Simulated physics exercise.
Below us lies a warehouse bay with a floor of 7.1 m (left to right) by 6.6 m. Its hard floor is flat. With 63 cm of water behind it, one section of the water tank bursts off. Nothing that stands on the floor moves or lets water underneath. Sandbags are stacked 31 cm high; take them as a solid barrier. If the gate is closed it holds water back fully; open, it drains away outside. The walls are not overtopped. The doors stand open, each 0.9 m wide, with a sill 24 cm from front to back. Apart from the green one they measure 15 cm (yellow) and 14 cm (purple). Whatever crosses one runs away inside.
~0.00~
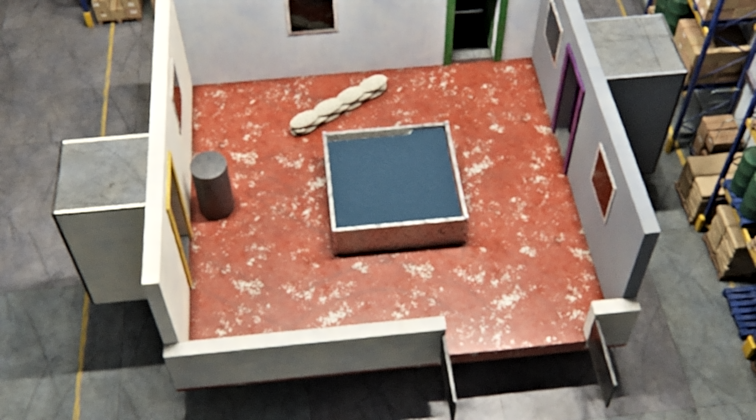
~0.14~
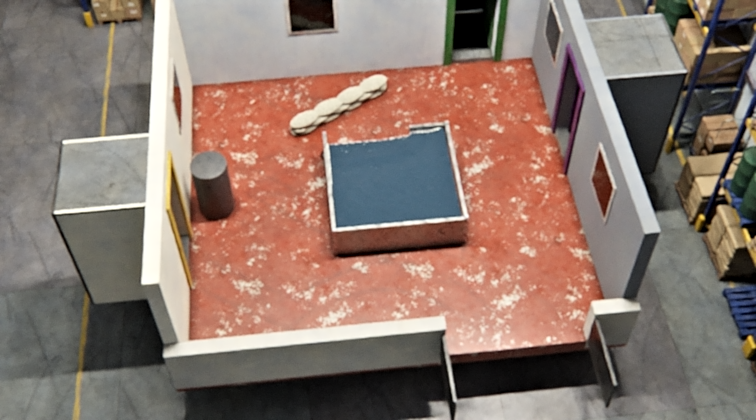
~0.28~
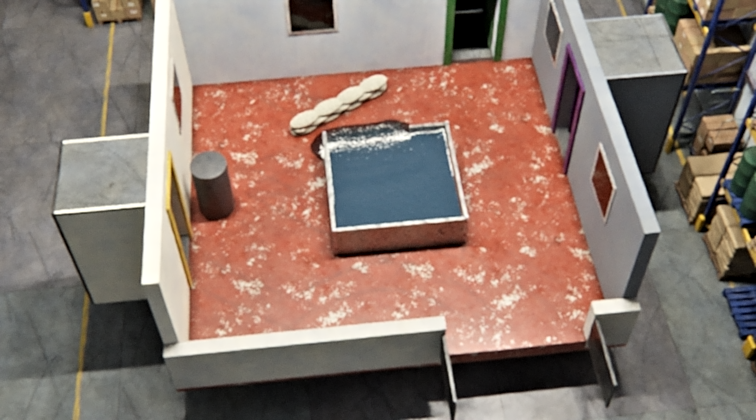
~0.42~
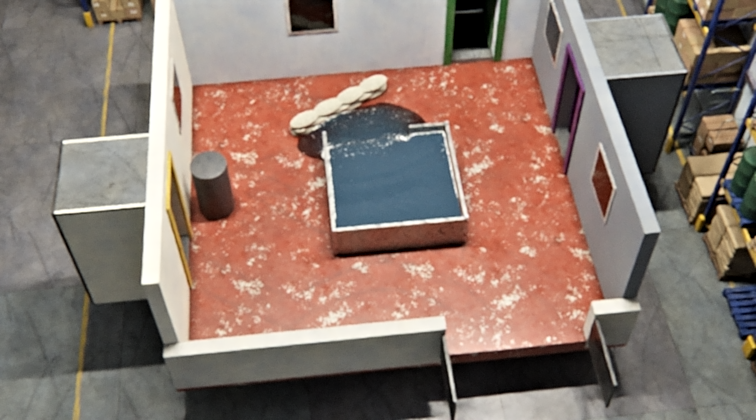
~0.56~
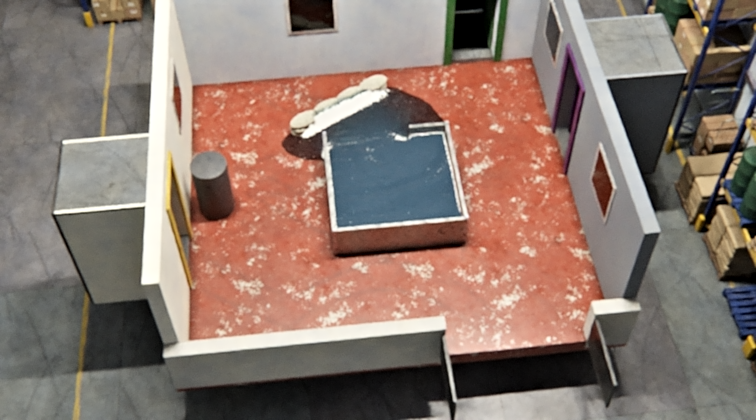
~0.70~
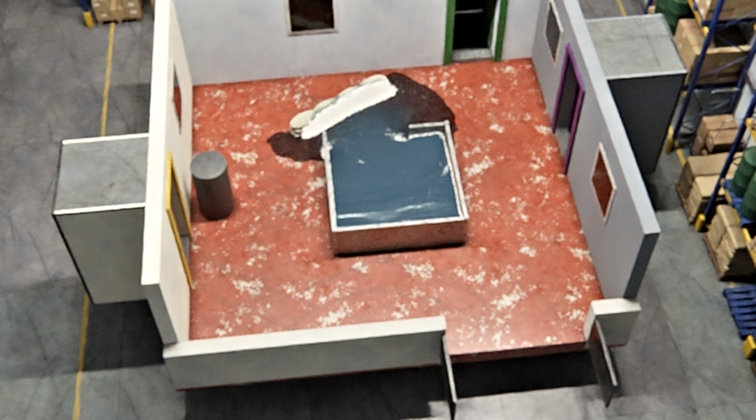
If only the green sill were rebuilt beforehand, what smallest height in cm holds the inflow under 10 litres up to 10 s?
Close to 17 cm is just enough.
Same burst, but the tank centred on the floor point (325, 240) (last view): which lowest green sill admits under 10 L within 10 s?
Then roughly 13.0 cm.
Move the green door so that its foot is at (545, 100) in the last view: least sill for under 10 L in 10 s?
About 25 cm.
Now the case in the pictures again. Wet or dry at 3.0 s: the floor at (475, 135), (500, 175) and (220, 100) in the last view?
In turn: Under water, dry, flooded.
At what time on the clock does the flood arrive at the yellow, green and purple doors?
Yellow 3.0 s, green 1.4 s, purple 2.8 s.
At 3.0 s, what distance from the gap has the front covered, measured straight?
About 4.2 m.
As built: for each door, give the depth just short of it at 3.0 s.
In cm: Yellow 2, green 16, purple 8.
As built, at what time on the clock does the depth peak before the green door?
Around 5.0 s.
After 1.4 s water covers 20 % of the floor, deepest (48 cm) near (338, 121); 9 cm at the green door, 0 litres in over its 11 cm sill.
After 3.0 s water covers 45 % of the floor, deepest (38 cm) near (533, 73); 16 cm at the green door, 16 litres in over its 11 cm sill.
After 10.0 s water covers 95 % of the floor, deepest (11 cm) near (598, 327); 9 cm at the green door, 69 litres in over its 11 cm sill.
At the green door as built, the water arrived by 1.4 s and peaked near 17 cm at 4.8 s.
Run again over the same 10 s with other heights there, 23 litres in over 15 cm, 3 litres over 20.5 cm. The limit of 10 litres is kept from about 17 cm up.
